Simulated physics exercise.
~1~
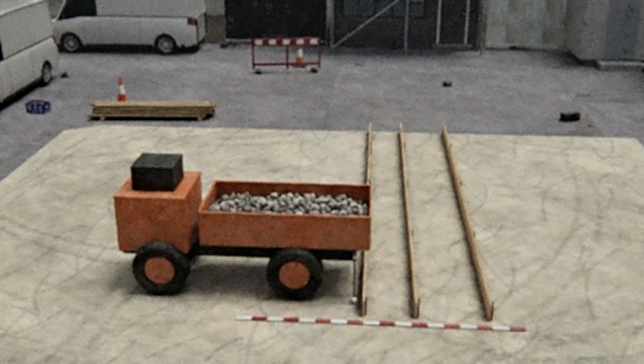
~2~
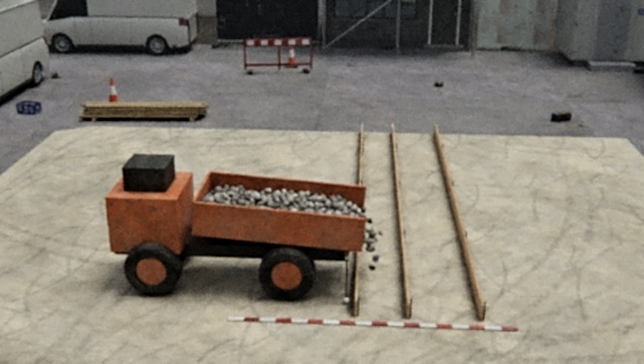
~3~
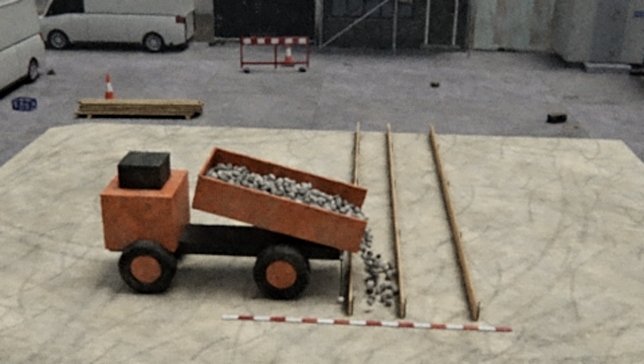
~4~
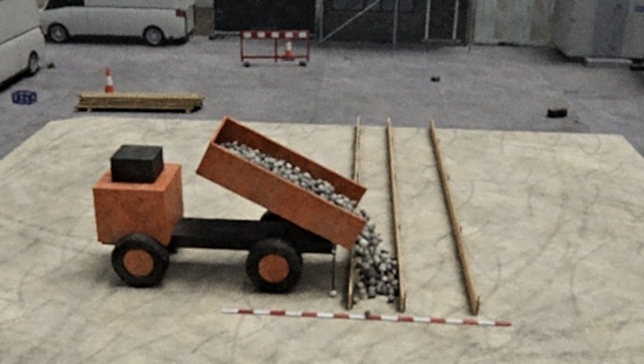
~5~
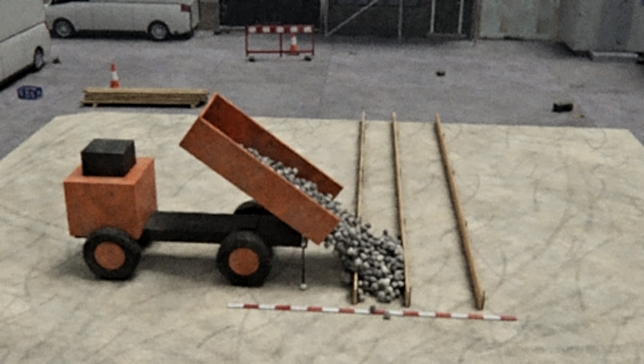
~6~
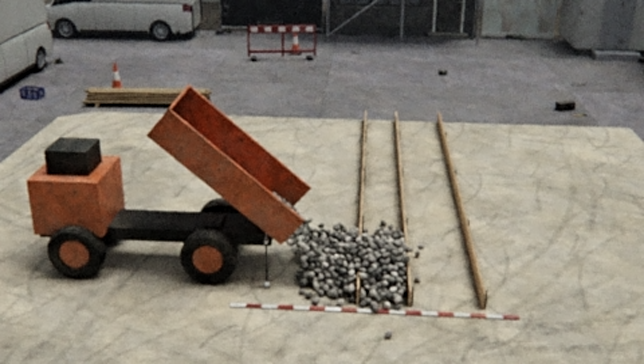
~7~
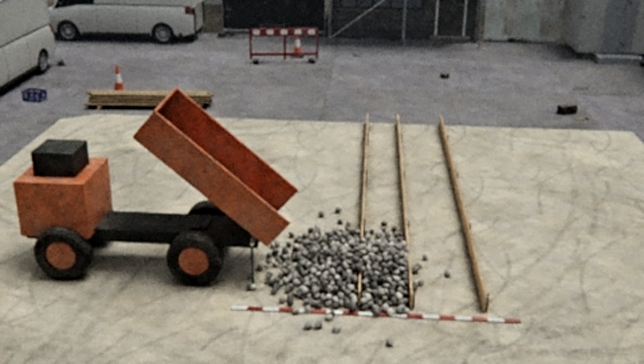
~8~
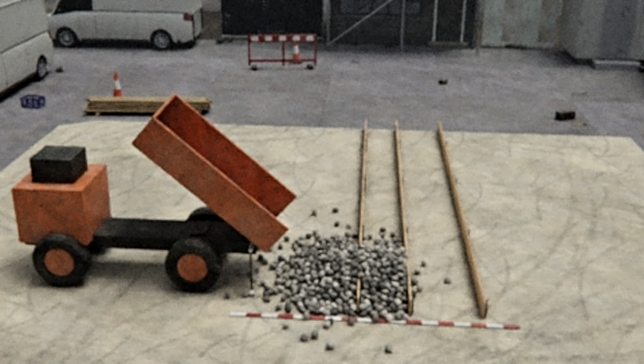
On a pale floor in a yard with parked vans, an orange toy-like truck tipped its bed and poured grey stones by some wooden strips, then rolled left as they spread into a low heap, and stopped with its empty bed still raised.
